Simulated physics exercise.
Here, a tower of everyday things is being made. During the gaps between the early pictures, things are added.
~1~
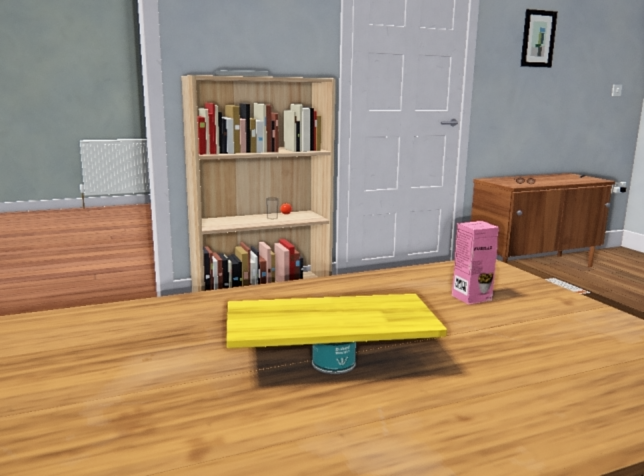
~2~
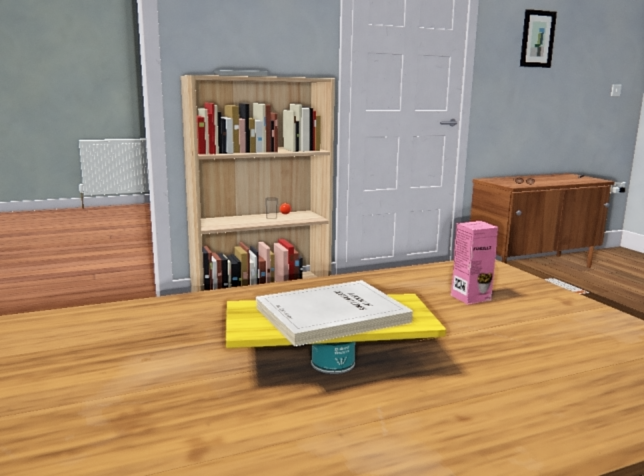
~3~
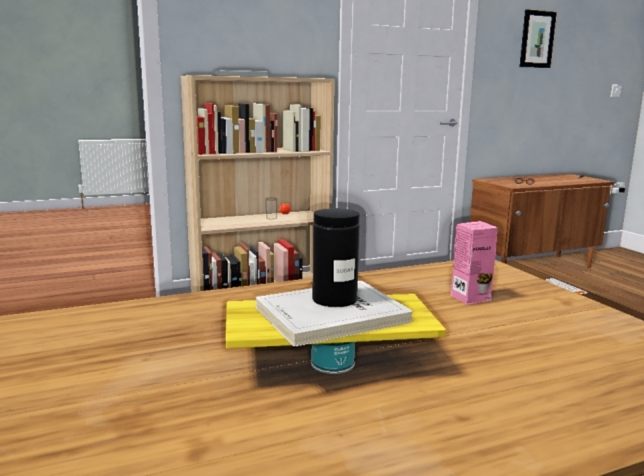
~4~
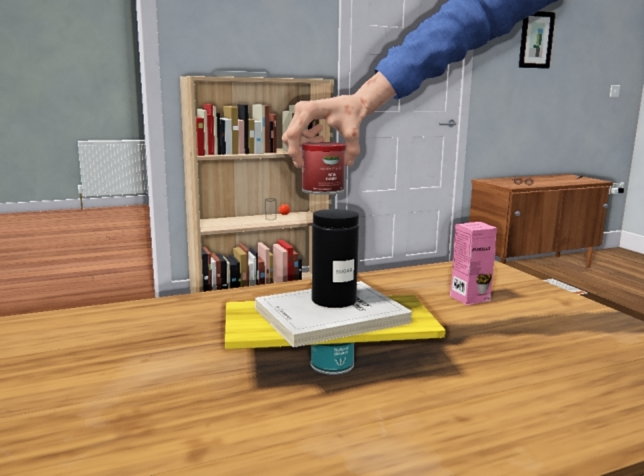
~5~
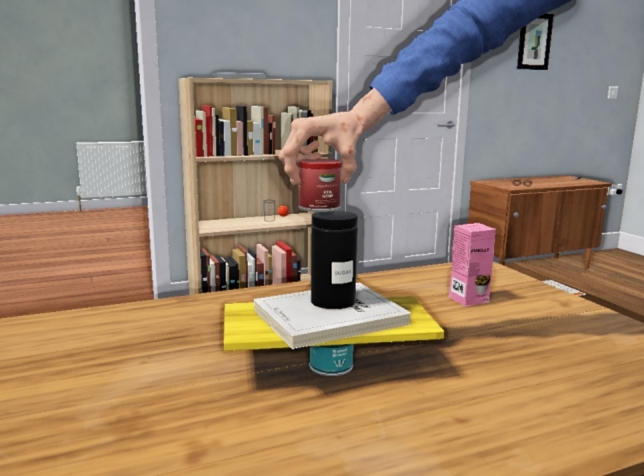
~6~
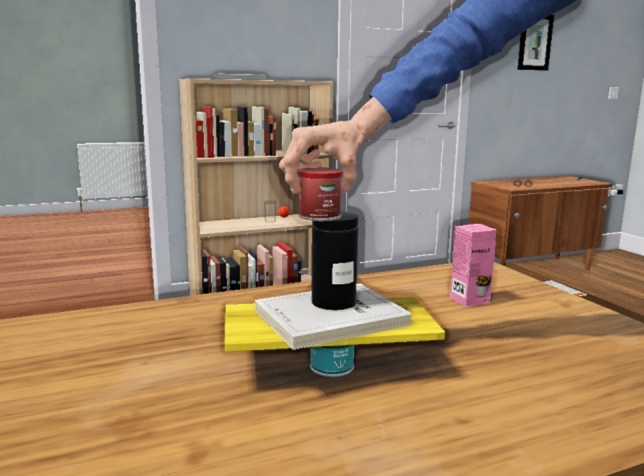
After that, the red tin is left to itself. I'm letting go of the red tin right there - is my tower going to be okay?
It is going to stay together.
Then, 0.40 s after the last picture, nothing has stirred.
Then, 1.20 s after the last picture, red tin resting near (321, 194).
At rest, all 6 in place. Seen from the same camera at the end, red tin near (321, 194). The pile holds.
